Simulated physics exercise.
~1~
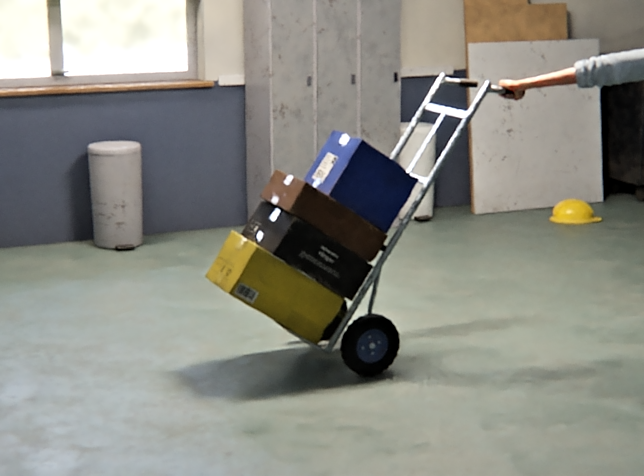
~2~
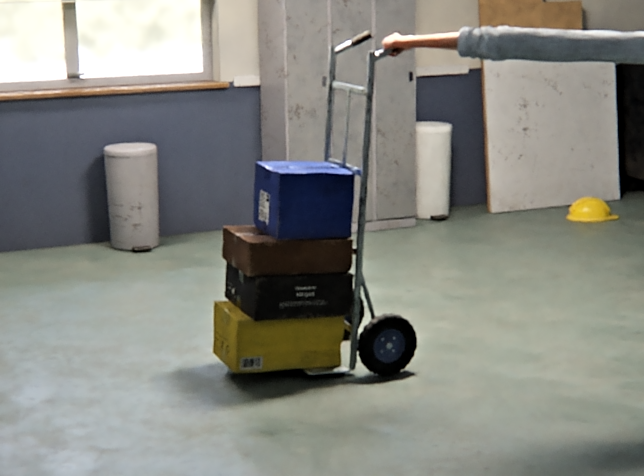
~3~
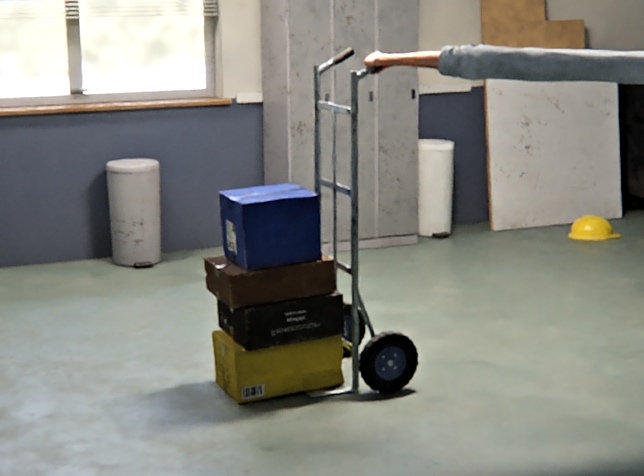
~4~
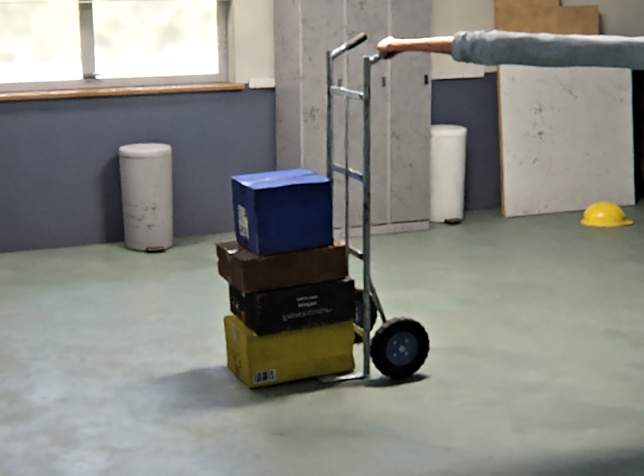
The video shows a hand tilting a leaning hand truck forward until it stands upright, its stack of yellow, black, brown and blue boxes shifting left, away from the frame, with the blue one on top sliding most. The boxes finish still stacked, slightly offset, the hand on the handle.
